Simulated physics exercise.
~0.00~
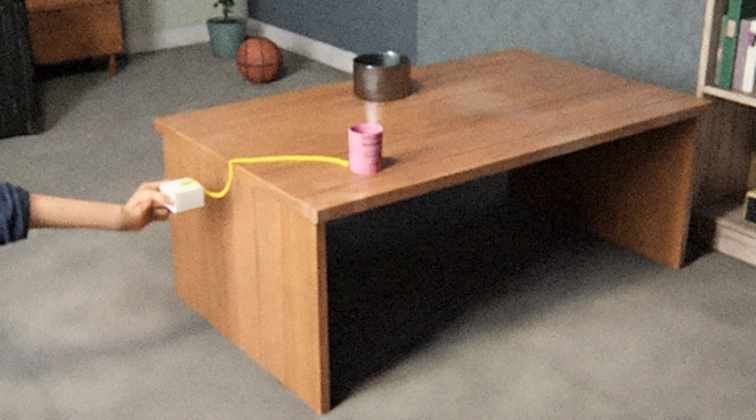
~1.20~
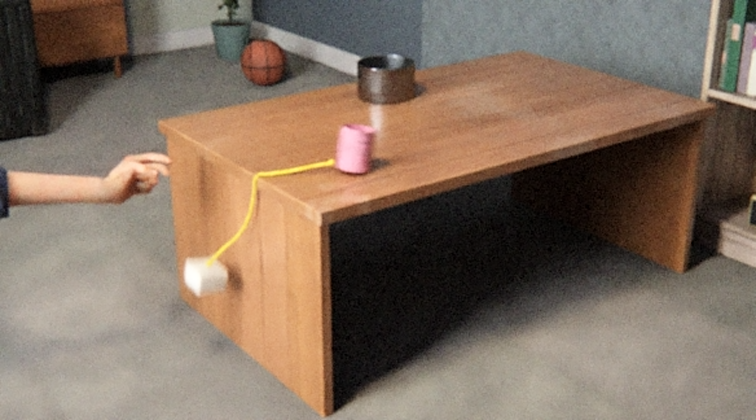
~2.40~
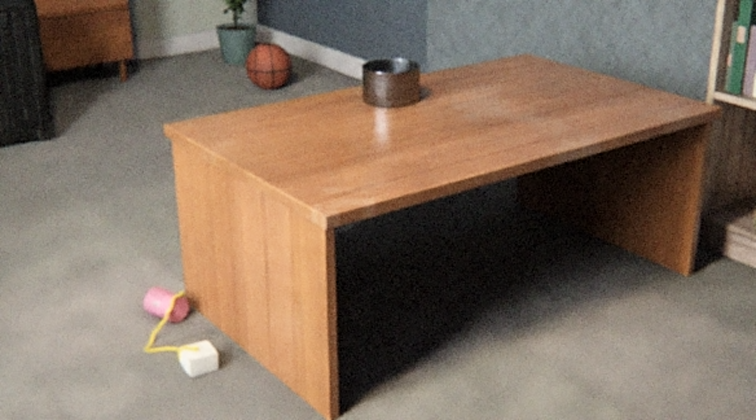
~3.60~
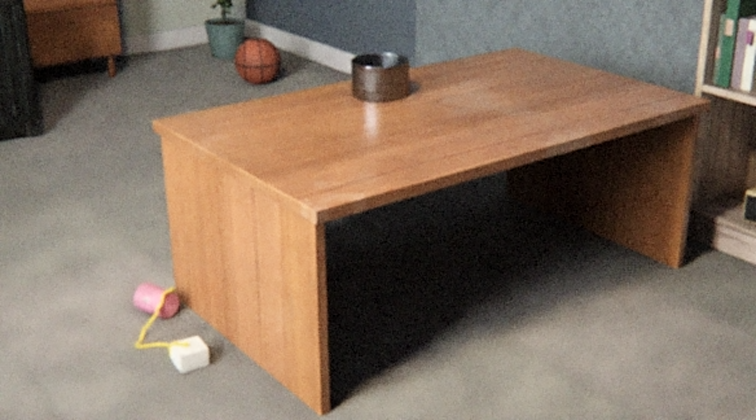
At a wooden desk, a hand drops a white block, whose string pulls a pink cup to the floor.
